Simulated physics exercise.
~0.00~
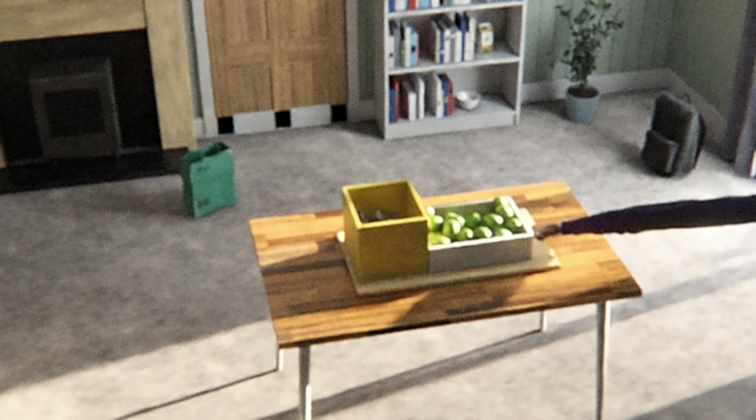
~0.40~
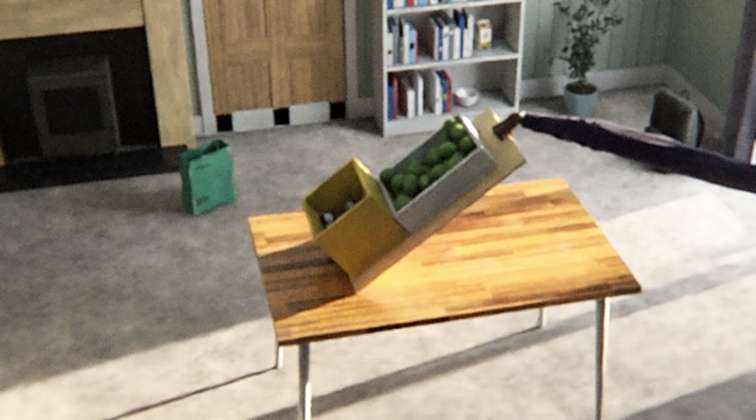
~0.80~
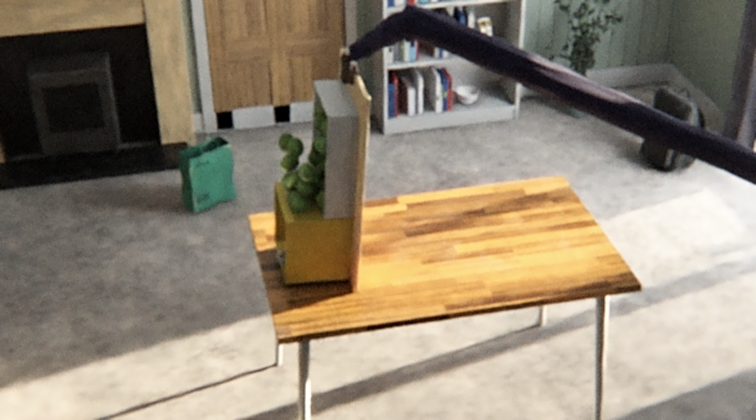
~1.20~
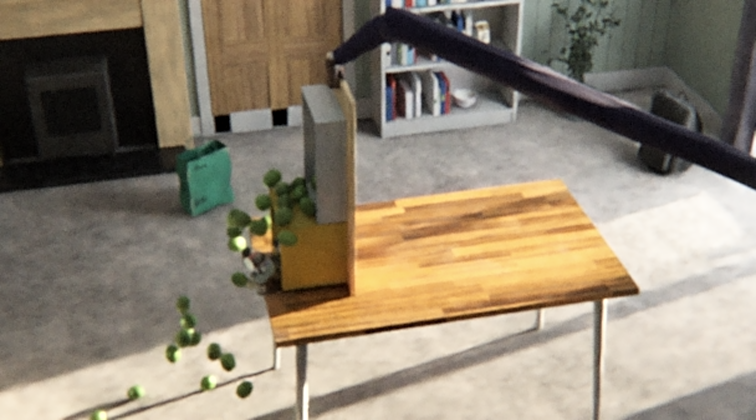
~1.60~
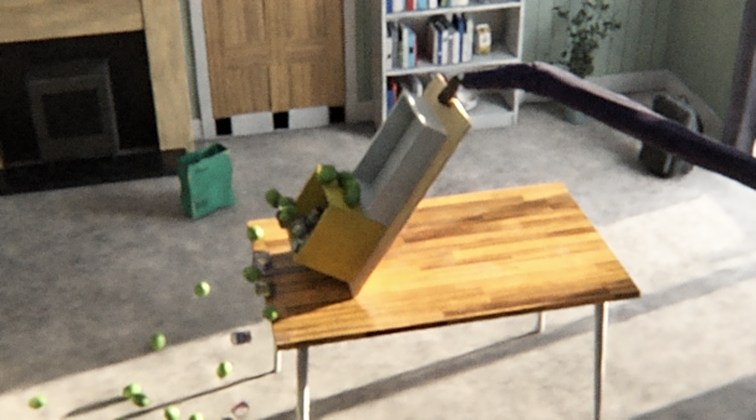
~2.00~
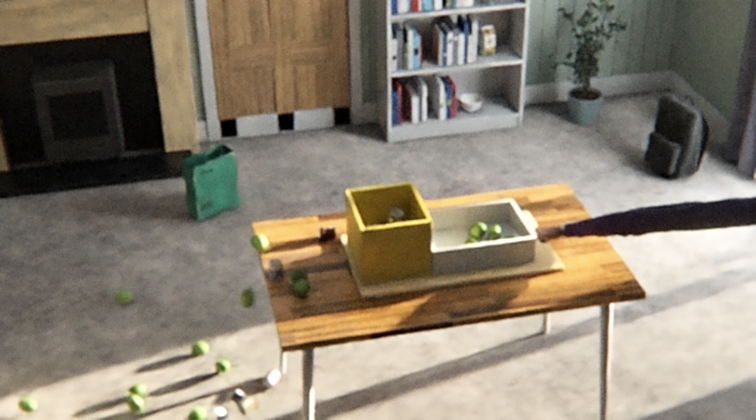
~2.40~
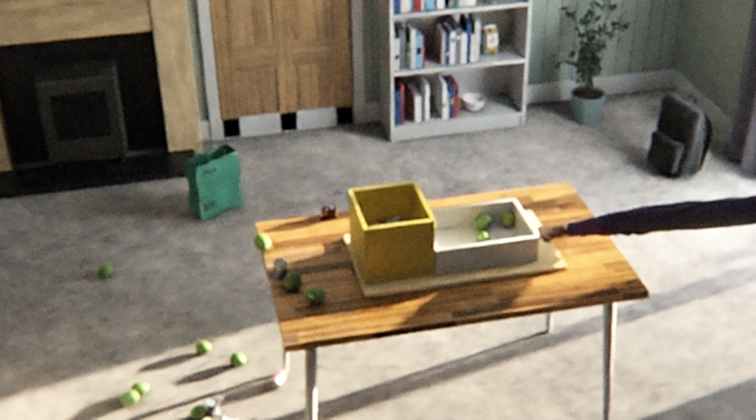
In a living room, a dark arm levers up the right side of a board holding a yellow tray and a white tray until it stands upright on a table, spilling green balls and some small tins leftward, then lowers it flat, leaving a few balls in the white tray.
